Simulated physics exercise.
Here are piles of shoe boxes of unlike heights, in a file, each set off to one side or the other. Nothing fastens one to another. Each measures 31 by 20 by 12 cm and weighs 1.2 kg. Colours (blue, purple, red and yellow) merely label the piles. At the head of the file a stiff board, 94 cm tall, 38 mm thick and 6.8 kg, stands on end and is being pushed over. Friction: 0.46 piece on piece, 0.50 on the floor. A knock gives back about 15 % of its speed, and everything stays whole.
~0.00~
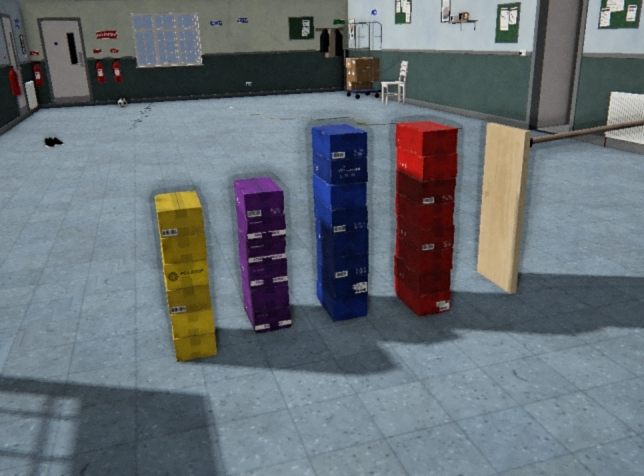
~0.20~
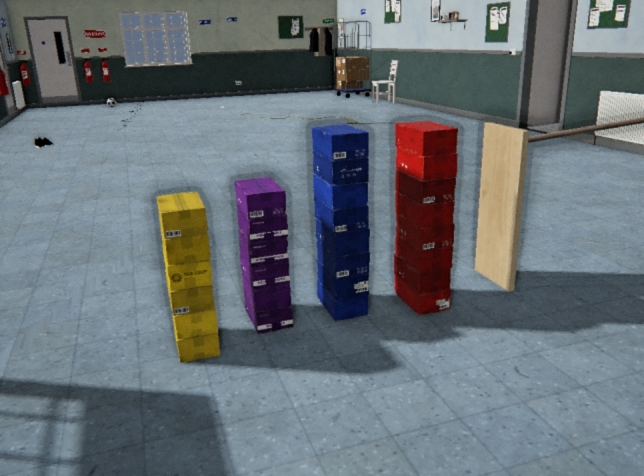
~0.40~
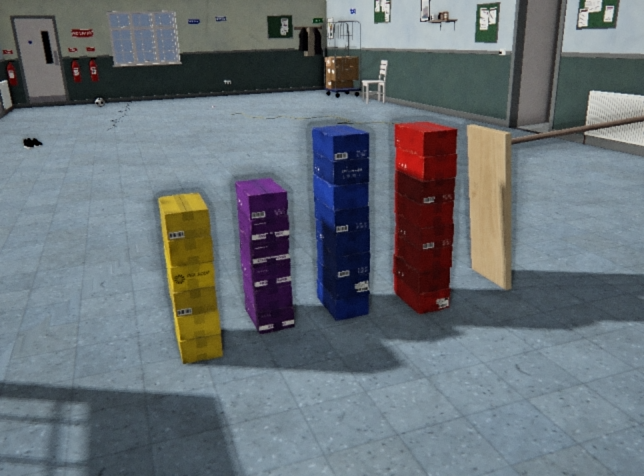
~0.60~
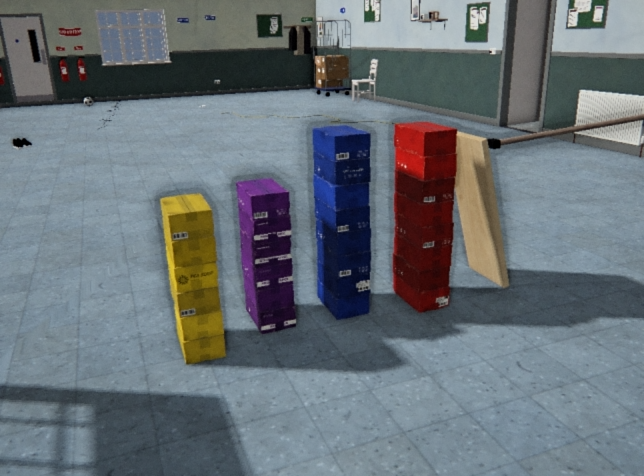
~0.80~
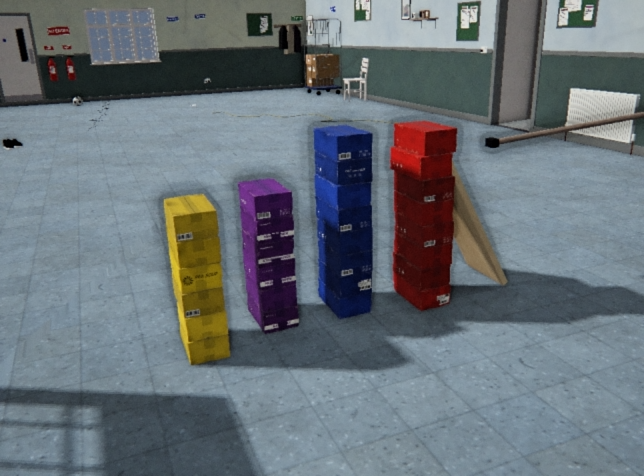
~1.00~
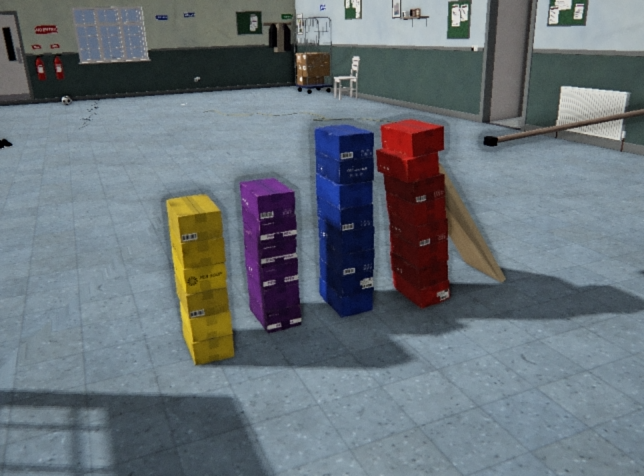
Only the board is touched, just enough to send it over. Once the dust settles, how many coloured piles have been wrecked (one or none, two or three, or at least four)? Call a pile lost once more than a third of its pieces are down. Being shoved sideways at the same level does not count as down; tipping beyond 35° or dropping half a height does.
Lost: Upwards of three.
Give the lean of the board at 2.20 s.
Some 70° from upright.
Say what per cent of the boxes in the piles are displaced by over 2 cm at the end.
Shifted: 100 per cent.
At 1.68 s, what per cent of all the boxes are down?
20 per cent by then.
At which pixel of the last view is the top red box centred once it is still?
At about (232, 262).
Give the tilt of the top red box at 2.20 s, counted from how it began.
Some 30°.
Around 1.68 s, board 56° from upright; 6 of the 28 boxes down; top red box tipped 29°, 7 cm lower; top blue box tipped 16°.
Around 2.20 s, board 69° from upright; 14 of the 28 boxes down; top red box tipped 32°, 30 cm lower; top blue box tipped 25°, 14 cm lower.
Around 2.74 s, board 69° from upright; 27 of the 28 boxes down; top yellow box upside down; top purple box tipped 74°, 36 cm lower.
Finally (5.1 s), board 69° from upright; 27 of the 28 boxes down; top yellow box upside down; top purple box upside down. Wrecked, blue, purple, red and yellow. Seen by the last camera, middles, top purple box near (8, 343).
